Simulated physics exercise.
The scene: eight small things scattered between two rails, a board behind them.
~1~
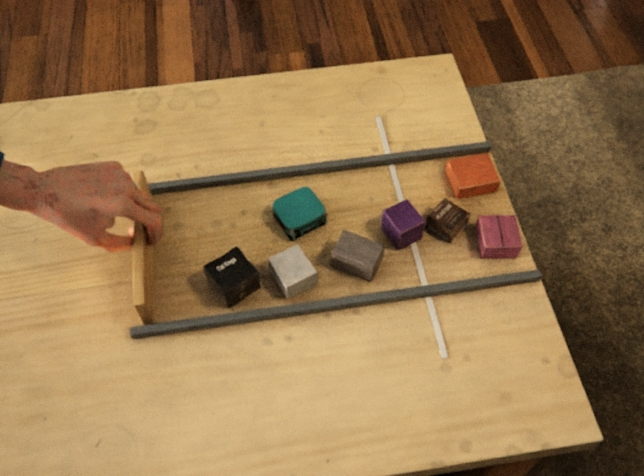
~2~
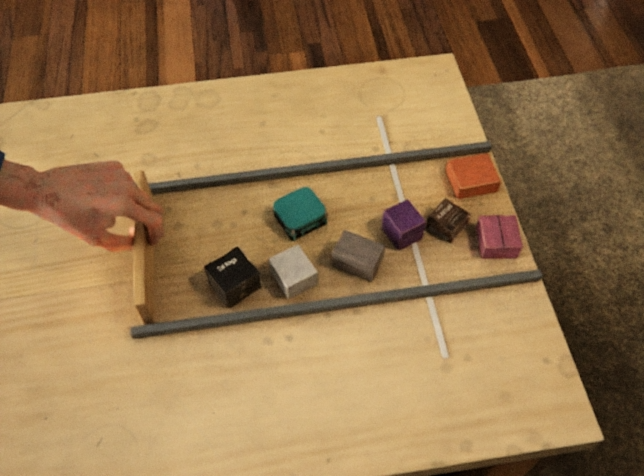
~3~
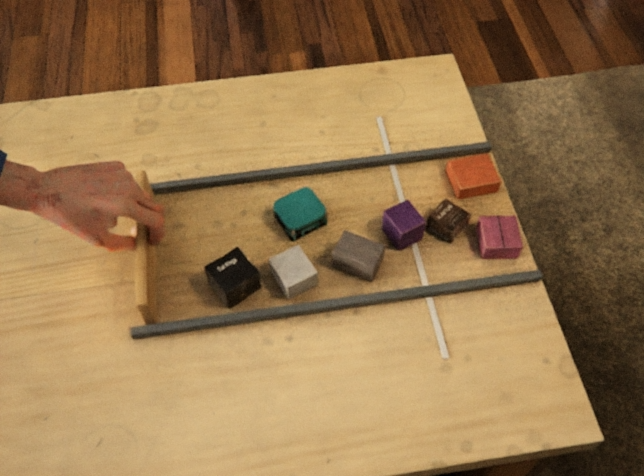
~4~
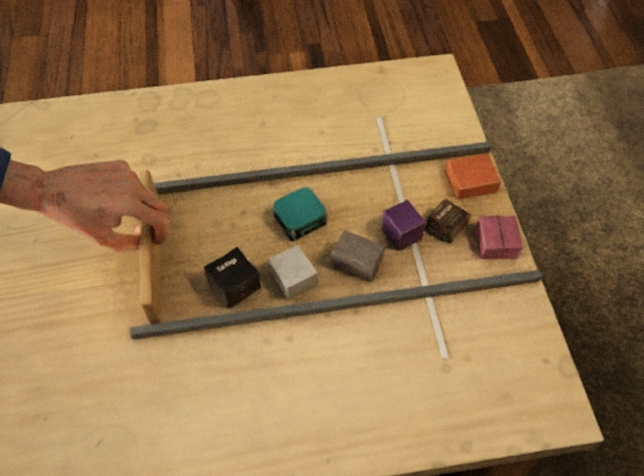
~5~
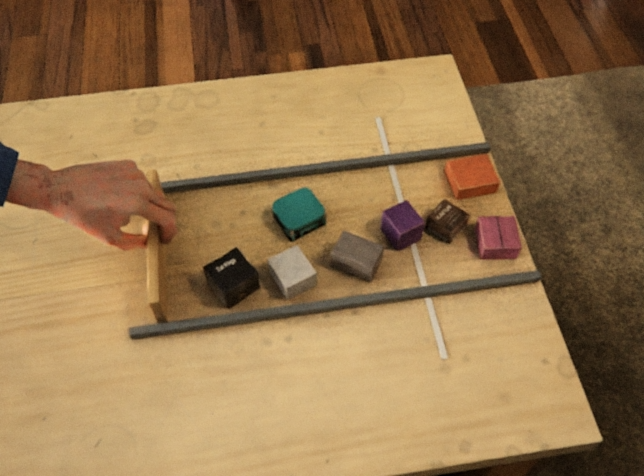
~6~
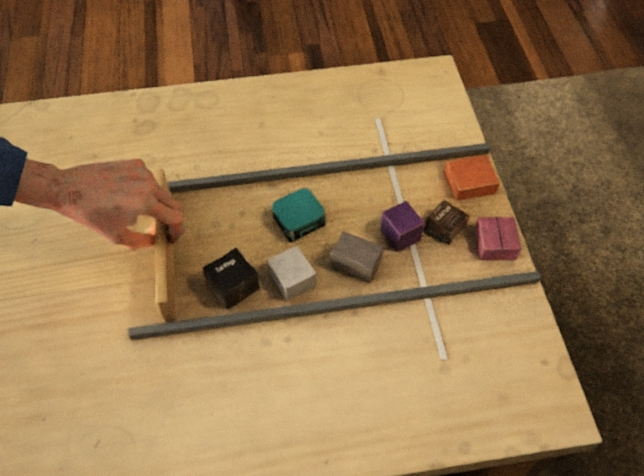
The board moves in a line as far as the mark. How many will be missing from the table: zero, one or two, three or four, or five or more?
The number that fall off is one or two.
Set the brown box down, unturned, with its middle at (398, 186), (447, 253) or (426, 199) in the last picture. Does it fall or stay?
Place by place, it survives; comes down; does not fall.
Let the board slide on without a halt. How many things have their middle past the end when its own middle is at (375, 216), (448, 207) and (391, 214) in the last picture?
Place by place, 0, 3 and 1.
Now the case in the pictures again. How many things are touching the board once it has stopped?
That makes 2.
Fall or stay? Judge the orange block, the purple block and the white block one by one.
The orange block does not fall, the purple block is kept, the white block survives.
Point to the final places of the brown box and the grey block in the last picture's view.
Near (494, 205) and (509, 236).
Early on, none off yet; pink box at rest near (497, 238); orange block at rest near (472, 177); brown box at rest near (447, 222).
A while later, none off yet; pink box moving near (505, 236); orange block at rest near (470, 175); brown box travelled about its own width near (465, 213).
Finally, the number that fall off is one or two; lost, pink box.
